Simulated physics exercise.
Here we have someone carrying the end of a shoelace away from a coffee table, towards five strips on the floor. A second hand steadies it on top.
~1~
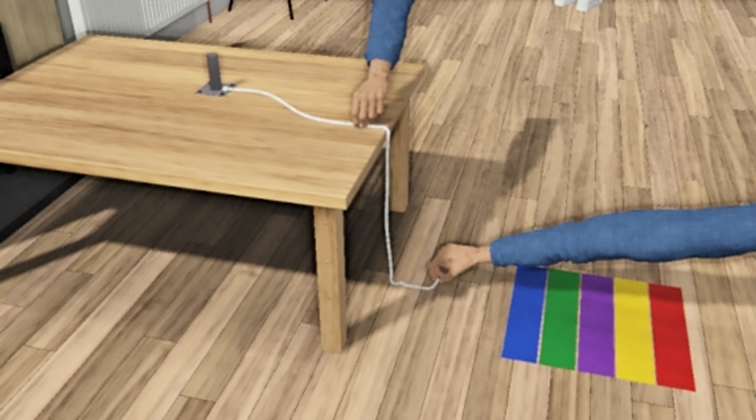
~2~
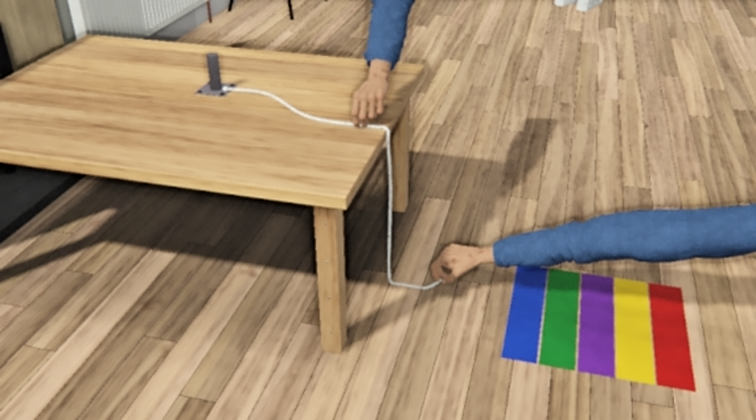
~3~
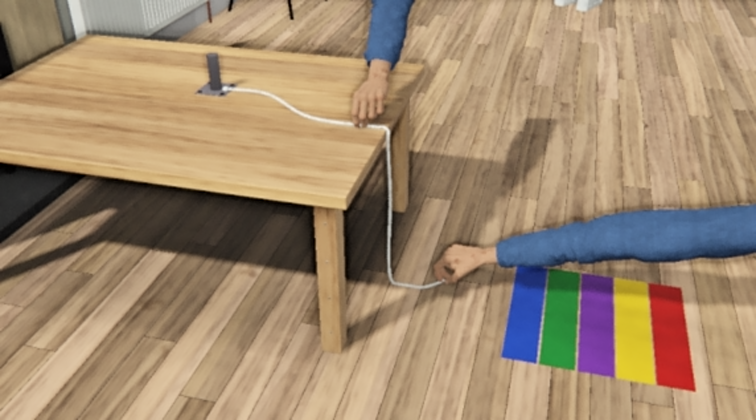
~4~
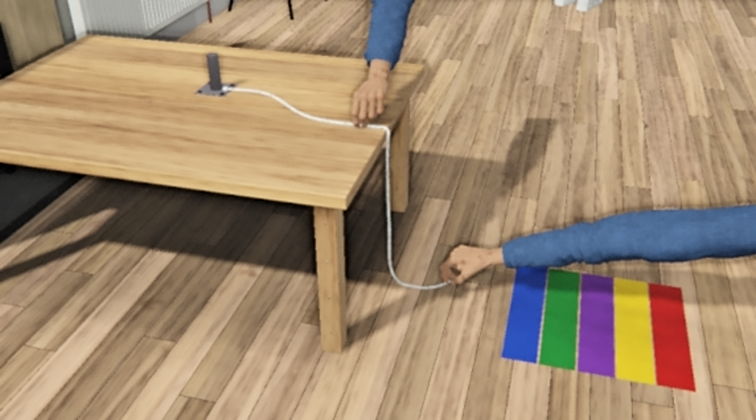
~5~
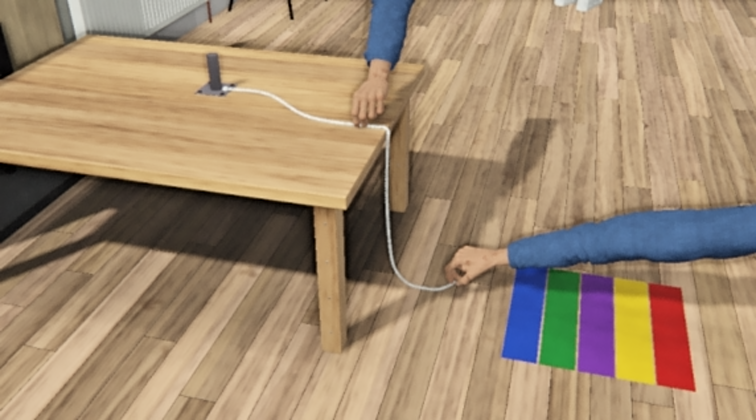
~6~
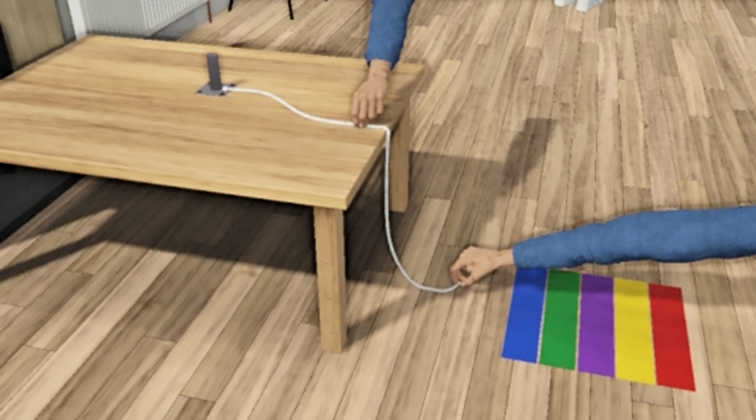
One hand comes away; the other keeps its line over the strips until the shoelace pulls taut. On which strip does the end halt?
It halts on the green strip.
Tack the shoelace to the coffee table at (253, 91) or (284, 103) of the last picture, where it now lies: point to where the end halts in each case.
The places are (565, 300) and (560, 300).
Soon after, end near (494, 288); short of the strips.
After that, end near (540, 295); over blue.
At the stop, end near (565, 299); over green. Over green.
